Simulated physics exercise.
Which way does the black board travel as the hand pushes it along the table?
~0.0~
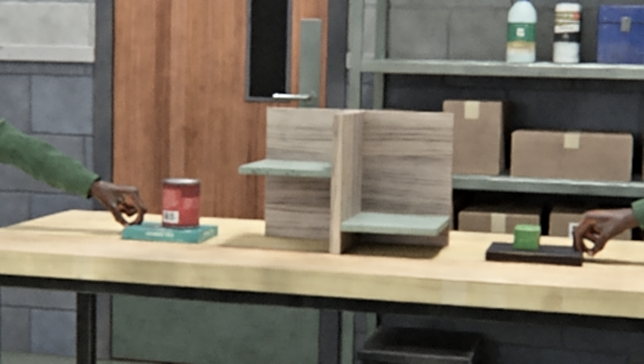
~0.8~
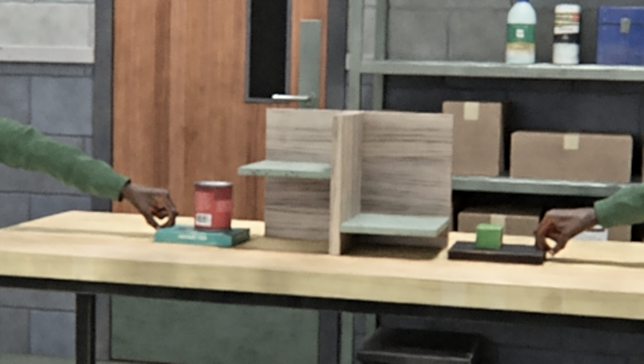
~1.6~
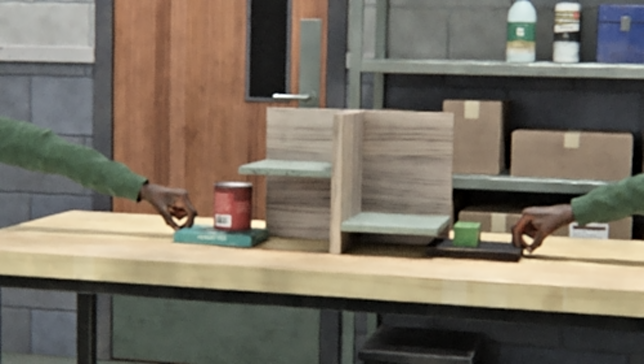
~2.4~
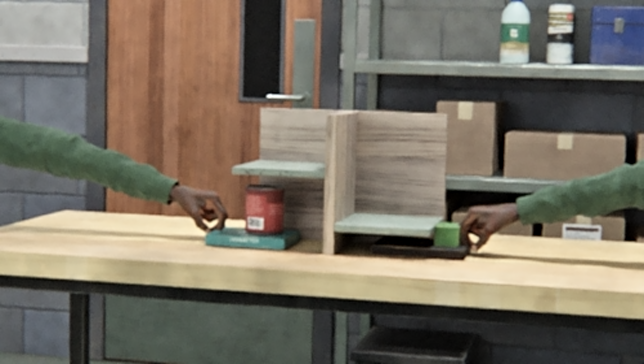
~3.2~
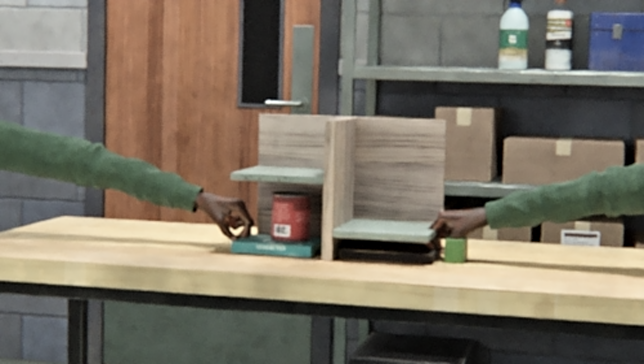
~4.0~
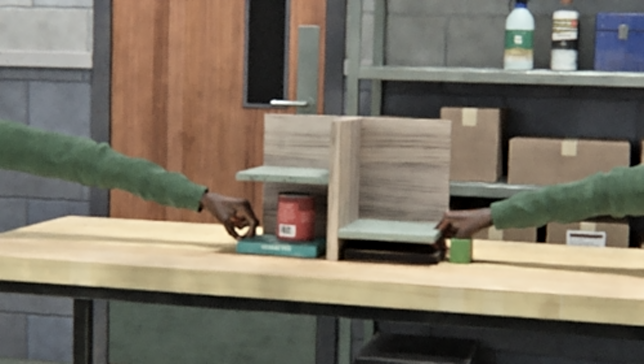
It slides to the left, going in beneath the low shelf.
